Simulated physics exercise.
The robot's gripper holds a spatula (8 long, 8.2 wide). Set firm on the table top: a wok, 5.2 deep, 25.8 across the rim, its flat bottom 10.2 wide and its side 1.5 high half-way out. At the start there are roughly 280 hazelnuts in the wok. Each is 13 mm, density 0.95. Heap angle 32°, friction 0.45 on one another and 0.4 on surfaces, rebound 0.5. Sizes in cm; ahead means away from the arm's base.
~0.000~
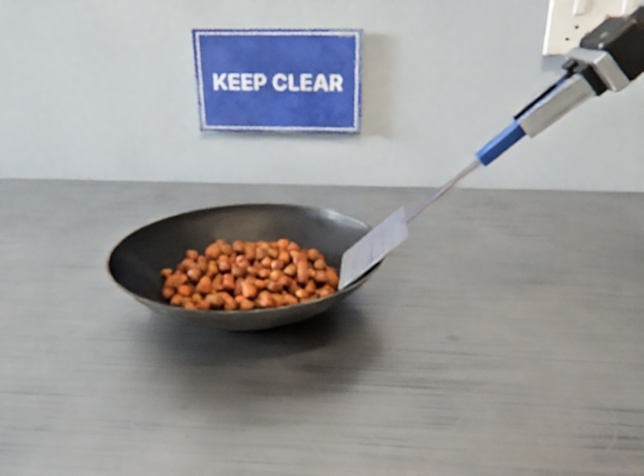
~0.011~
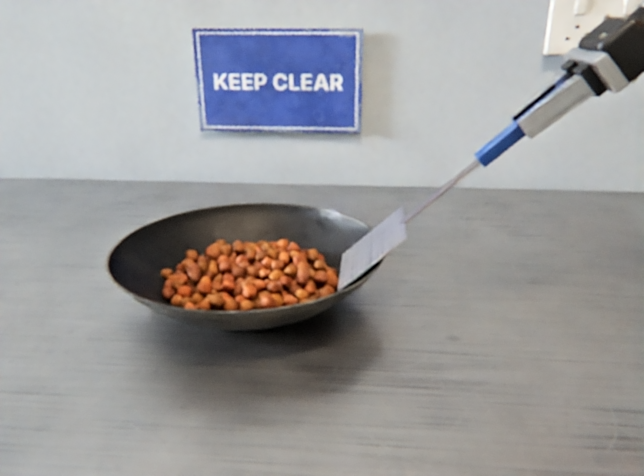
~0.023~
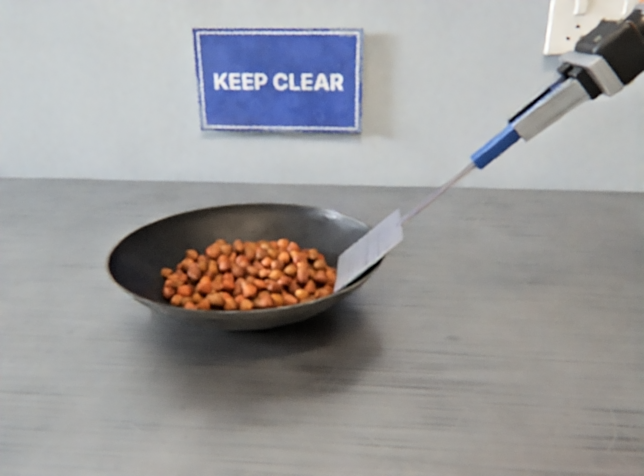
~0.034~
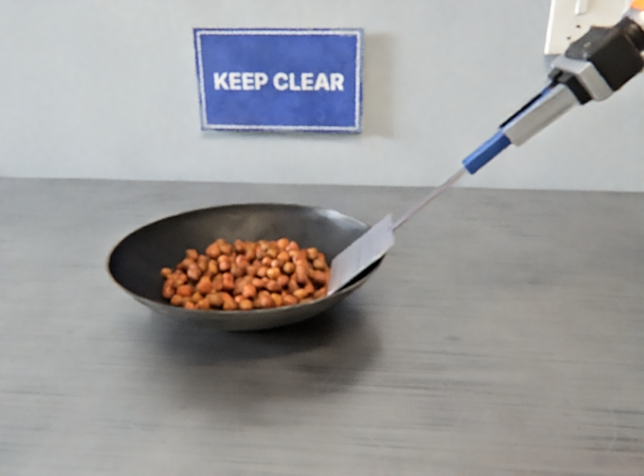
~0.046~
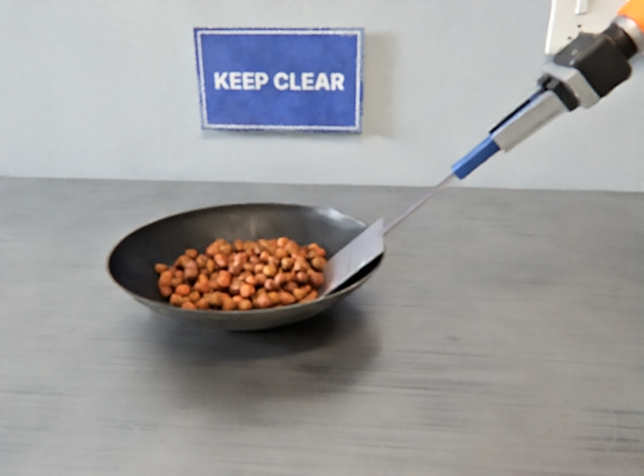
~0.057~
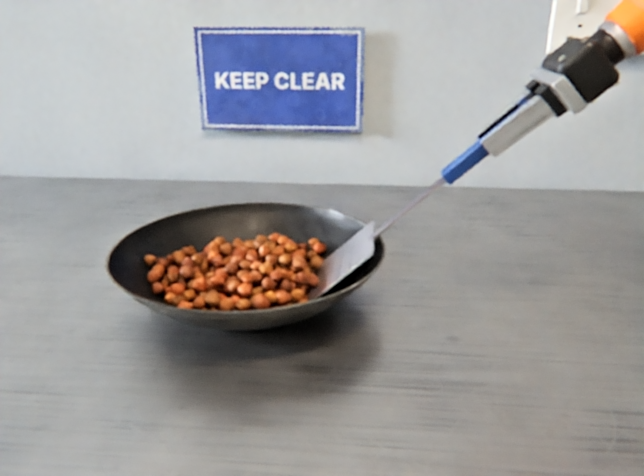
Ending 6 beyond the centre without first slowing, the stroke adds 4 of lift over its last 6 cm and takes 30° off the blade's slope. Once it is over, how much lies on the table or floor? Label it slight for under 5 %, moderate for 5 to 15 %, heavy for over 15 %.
Label: Moderate.
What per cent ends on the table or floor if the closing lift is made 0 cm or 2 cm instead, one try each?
Estimates, in order: 5 % then 5 %.
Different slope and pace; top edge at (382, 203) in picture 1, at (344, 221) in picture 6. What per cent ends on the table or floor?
Roughly 15 %.
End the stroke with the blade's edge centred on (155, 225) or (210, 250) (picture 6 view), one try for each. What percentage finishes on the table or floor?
Roughly 30 and 0 per cent.
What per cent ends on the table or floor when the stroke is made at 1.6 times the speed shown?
Estimate: Approx. 25 %.
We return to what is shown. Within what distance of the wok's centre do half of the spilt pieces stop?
About 24 cm out from the centre.
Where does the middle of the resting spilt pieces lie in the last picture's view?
Centre of the spill: Approx. (40, 279).
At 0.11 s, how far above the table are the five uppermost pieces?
Somewhere near 6 cm, I'd say.
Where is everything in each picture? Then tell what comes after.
The spatula top edge at (405, 221), sloping 43°; upper third of the load around (253, 268), from x 165 to 335, top at y 245; 279 in the wok, in the first frame.
The spatula top edge at (405, 221), sloping 43°; upper third of the load around (253, 268), from x 165 to 335, top at y 245, in the second frame.
The spatula top edge at (401, 223), sloping 43°; upper third of the load around (253, 268), from x 165 to 335, top at y 245, in the third frame.
The spatula top edge at (393, 228), sloping 43°; upper third of the load around (257, 268), from x 170 to 330, top at y 245, in the fourth frame.
The spatula top edge at (383, 233), sloping 43°; upper third of the load around (255, 267), from x 160 to 320, top at y 245, in the fifth frame.
The spatula top edge at (373, 236), sloping 43°; upper third of the load around (246, 262), from x 150 to 320, top at y 240; 279 in the wok, in the sixth frame.
After 0.11 s, sloping 43°, highest piece 7 above the table; 279 in the wok.
After 0.16 s, sloping 31°, highest piece 7 above the table; 277 in the wok, 2 on the blade or in flight.
After 0.39 s, sloping 13°, highest piece 7 above the table; 255 in the wok, 17 on the table or floor, 7 on the blade or in flight.
After 1.44 s, sloping 13°, highest piece 5 above the table; 255 in the wok, 24 on the table or floor.
In the end, 255 in the wok, 24 on the table or floor. That is 9 % on the table or floor.
